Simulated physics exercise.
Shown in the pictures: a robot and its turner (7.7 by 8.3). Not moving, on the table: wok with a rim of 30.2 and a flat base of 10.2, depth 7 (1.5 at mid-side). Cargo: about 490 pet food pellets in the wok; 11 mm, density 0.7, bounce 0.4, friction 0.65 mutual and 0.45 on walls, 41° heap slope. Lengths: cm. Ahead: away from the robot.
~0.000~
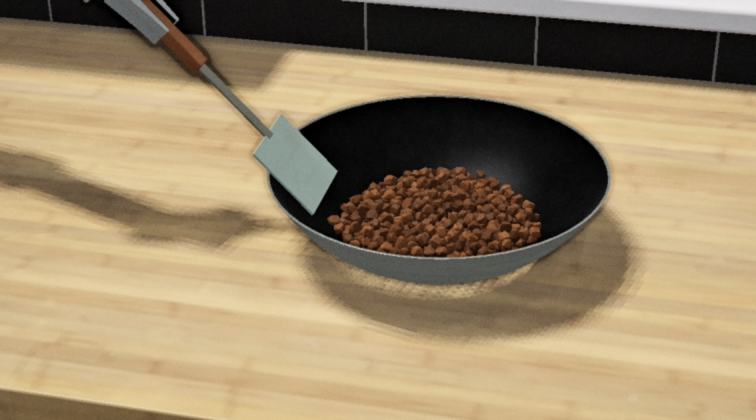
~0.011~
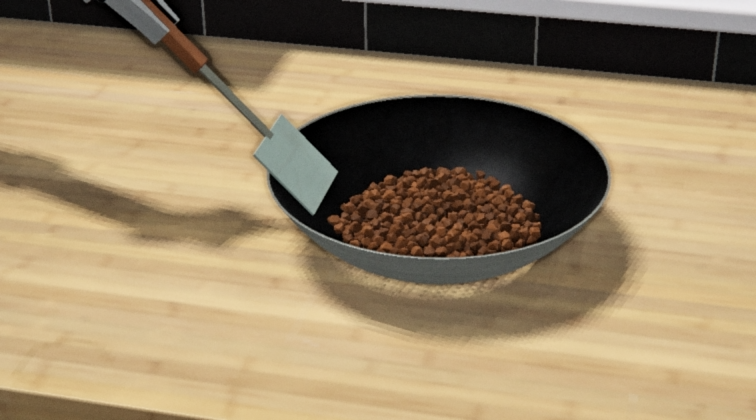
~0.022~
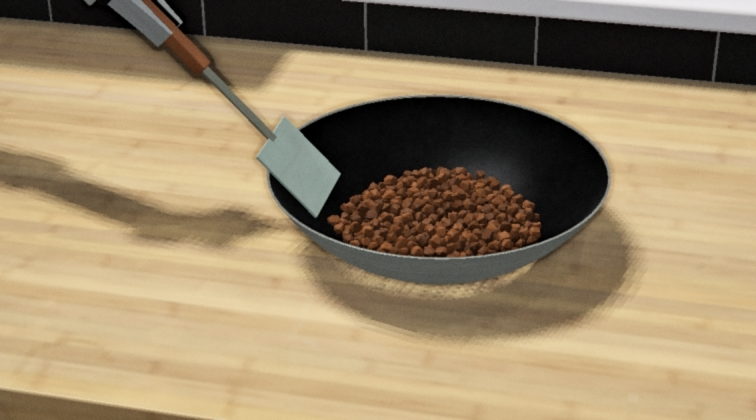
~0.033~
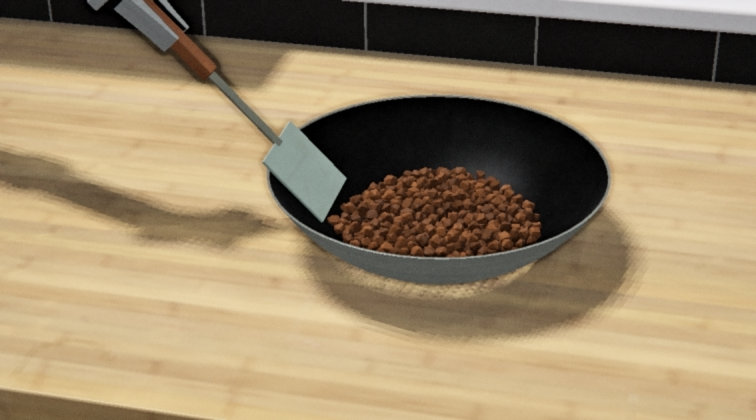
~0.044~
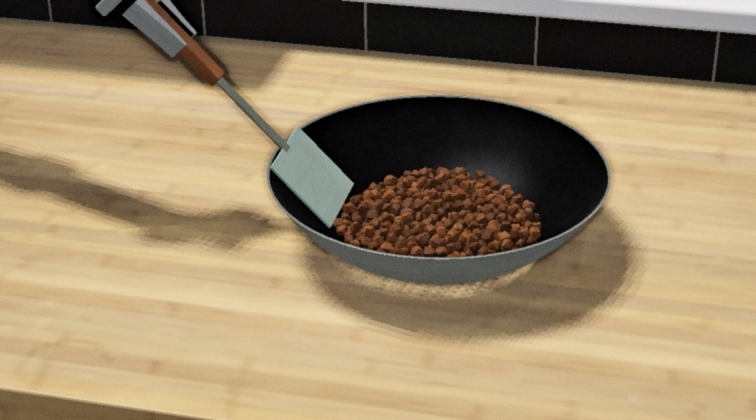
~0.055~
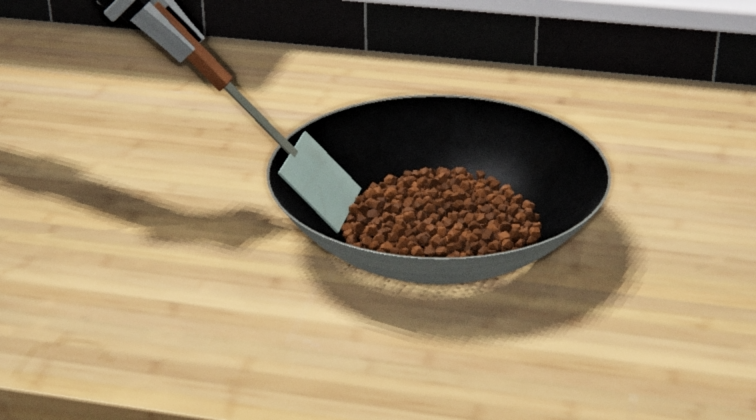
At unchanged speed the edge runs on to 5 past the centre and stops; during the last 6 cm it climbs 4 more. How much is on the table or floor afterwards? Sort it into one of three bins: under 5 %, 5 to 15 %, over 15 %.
Bin: Under 5 %.
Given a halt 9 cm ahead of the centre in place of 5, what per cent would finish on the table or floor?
Estimate: Approx. 10 %.
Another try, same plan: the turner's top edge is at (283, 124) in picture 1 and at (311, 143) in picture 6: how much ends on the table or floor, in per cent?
Around 0 per cent finishes on the table or floor.
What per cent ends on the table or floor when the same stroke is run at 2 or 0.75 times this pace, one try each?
Roughly 10 percent for the first try, 0 percent for the second.
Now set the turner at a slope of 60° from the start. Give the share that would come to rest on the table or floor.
In that case around 0 per cent.
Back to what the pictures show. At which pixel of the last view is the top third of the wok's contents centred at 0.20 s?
Near pixel (512, 210).
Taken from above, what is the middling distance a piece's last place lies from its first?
I'd guess close to 4 centimetres.
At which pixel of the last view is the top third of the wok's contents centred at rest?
It is centred around (535, 210).
After 0.13 s, sloping 46°, highest piece 6 above the table; 493 in the wok.
After 0.20 s, sloping 46°, highest piece 10 above the table; 492 in the wok, 1 on the blade or in flight.
After 0.44 s, sloping 46°, highest piece 6 above the table; 492 in the wok, 1 on the table or floor.
After 1.49 s, sloping 46°, highest piece 6 above the table; 492 in the wok, 1 on the table or floor.
In the end, 492 in the wok, 1 on the table or floor. That is 0 % on the table or floor.
